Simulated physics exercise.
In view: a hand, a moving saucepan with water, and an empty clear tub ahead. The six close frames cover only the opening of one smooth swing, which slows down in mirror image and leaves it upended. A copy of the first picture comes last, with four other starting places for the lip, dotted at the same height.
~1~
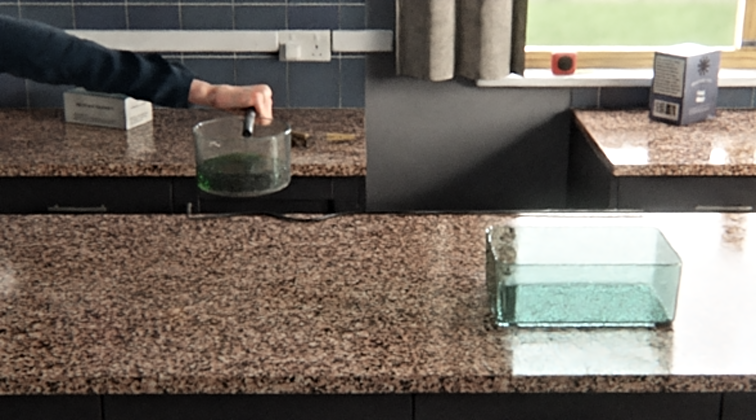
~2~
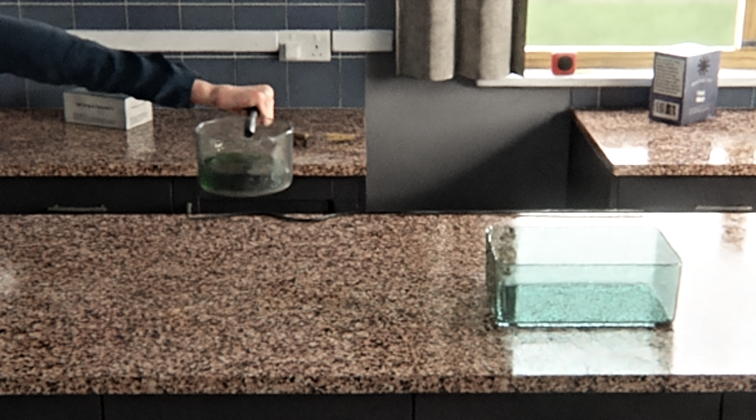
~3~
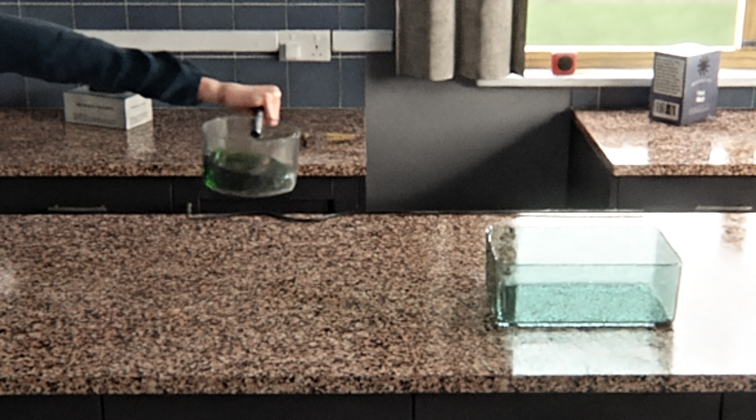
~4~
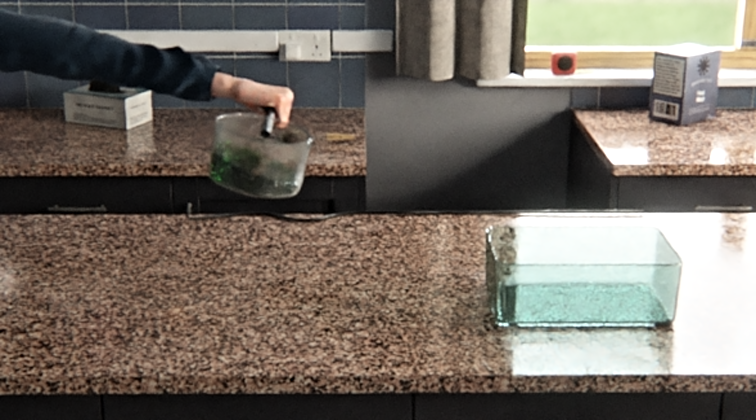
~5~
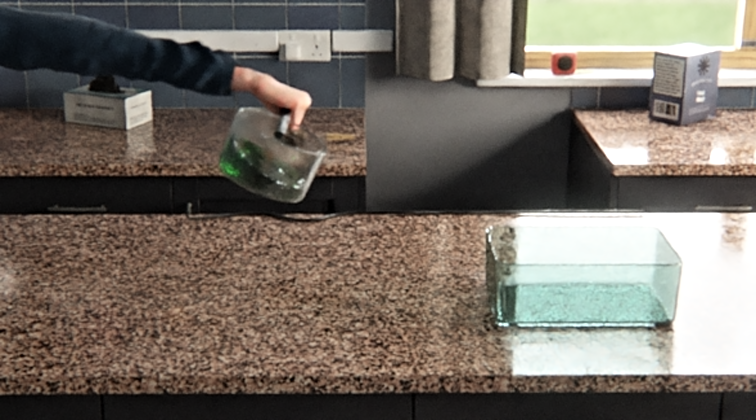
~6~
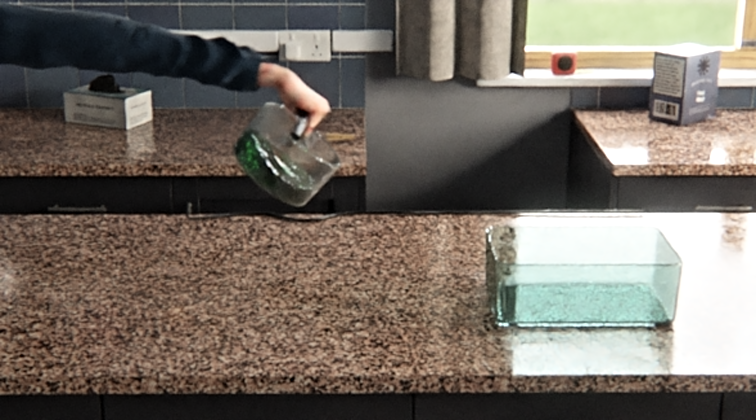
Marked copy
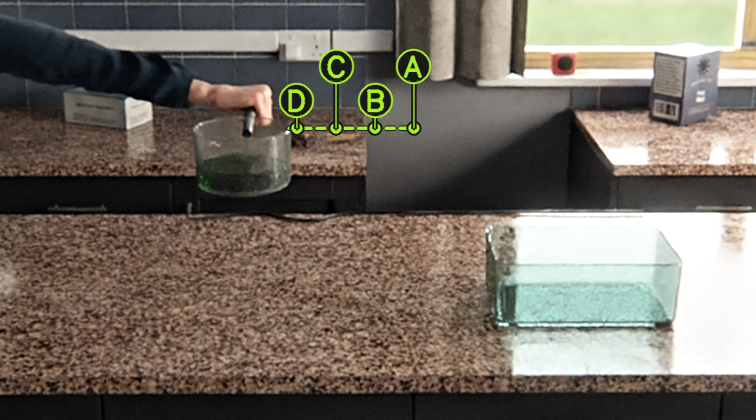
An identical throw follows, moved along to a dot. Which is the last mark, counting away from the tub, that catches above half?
I would pick spot C.
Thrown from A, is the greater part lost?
No.
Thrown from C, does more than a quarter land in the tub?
Yes, it does.
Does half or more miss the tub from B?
No.
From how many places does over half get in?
Three.
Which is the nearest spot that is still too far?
That is spot D.
On the marked copy, A at (413, 128); B at (375, 128); C at (336, 128); D at (296, 128).
With A, about 74 % lands in the tub, 6 % falls short and 20 % goes beside or beyond.
With B, about 79 % lands in the tub, 6 % falls short and 15 % goes beside or beyond.
With C, about 81 % lands in the tub, 11 % falls short and 8 % goes beside or beyond.
With D, about 9 % lands in the tub, 85 % falls short and 6 % goes beside or beyond.
